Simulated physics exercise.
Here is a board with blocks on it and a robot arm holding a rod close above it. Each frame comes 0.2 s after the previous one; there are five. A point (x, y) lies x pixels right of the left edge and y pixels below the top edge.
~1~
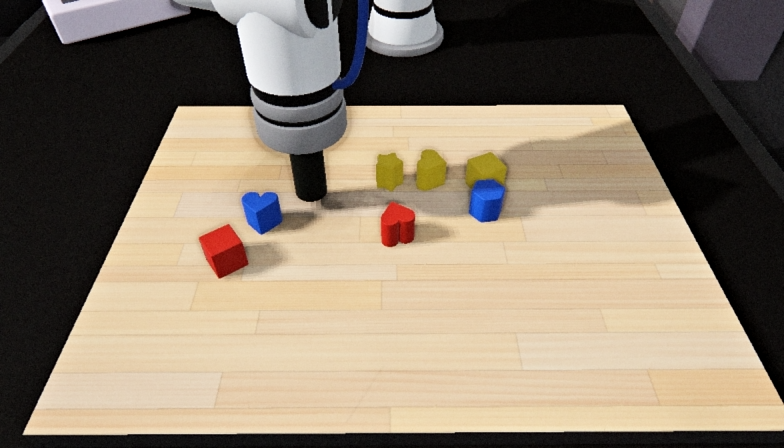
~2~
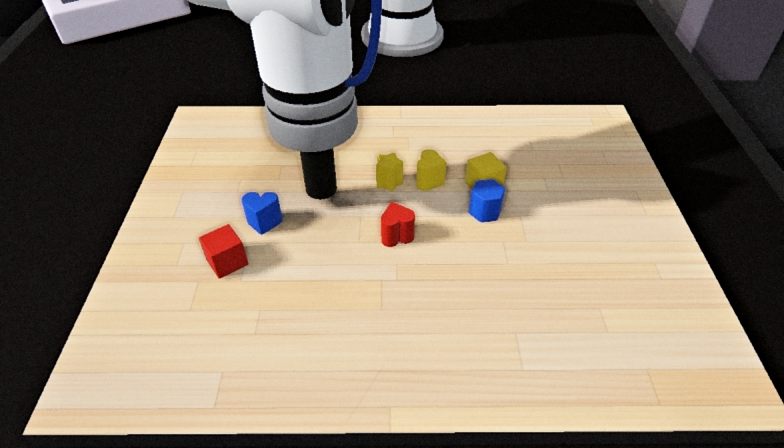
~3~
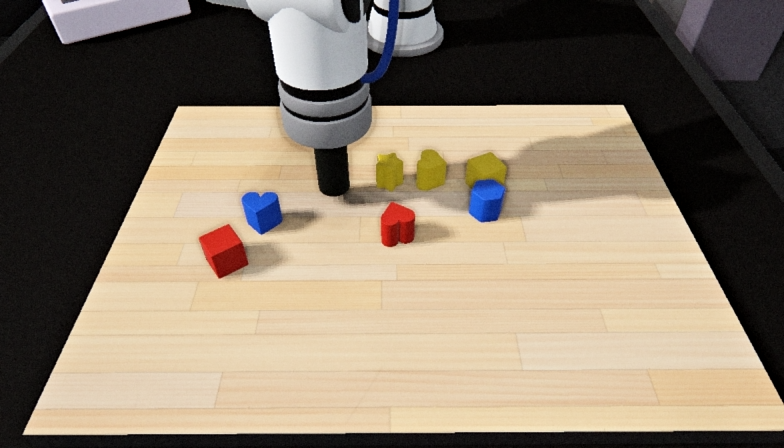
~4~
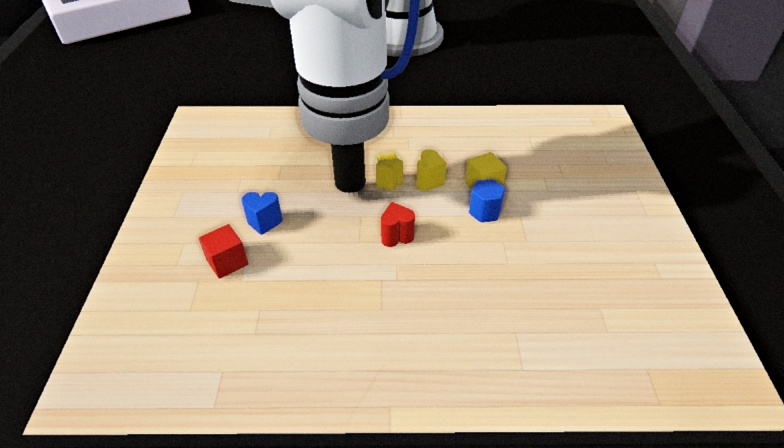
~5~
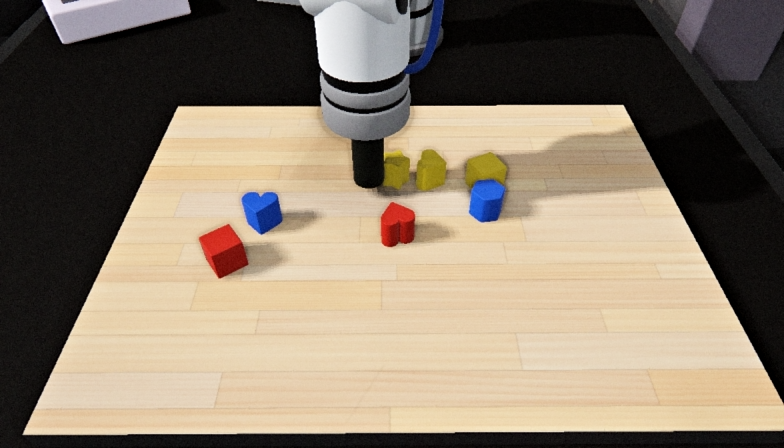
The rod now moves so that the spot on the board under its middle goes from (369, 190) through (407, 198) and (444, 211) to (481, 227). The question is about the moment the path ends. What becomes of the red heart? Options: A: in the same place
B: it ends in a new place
Choice A: In the same place.
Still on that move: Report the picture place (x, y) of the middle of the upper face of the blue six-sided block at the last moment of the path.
It will end up at (508, 190).
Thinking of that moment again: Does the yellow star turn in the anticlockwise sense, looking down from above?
Yes, I think so.
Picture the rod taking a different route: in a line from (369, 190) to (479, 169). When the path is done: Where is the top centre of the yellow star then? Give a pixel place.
If I read the scene right, the answer is (433, 139).
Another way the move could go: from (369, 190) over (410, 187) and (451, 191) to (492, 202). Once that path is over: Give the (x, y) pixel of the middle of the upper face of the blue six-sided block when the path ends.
The point I'd pick in the picture is (507, 200).
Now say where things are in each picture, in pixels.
The first picture shows lower end of the rod at (312, 192), tops of blocks, yellow star at (389, 160), red heart at (397, 214), blue six-sided block at (489, 189).
The second picture shows rod at (322, 190), blocks as before.
The third picture shows rod at (334, 187), blocks as before.
The fourth picture shows rod at (350, 183), blocks as before.
The fifth picture shows rod at (369, 179), yellow star at (395, 158), red heart at (397, 214), blue six-sided block at (489, 189).
On the path given first. One third of the way, rod at (409, 187); yellow star at (410, 157), turned 80° anticlockwise.
Two thirds of the way, rod at (446, 201); yellow star at (410, 157), turned 80° anticlockwise.
At the end, rod at (483, 216); yellow star at (410, 157), turned 80° anticlockwise; red heart not moved; blue six-sided block at (508, 190), turned 55° anticlockwise.
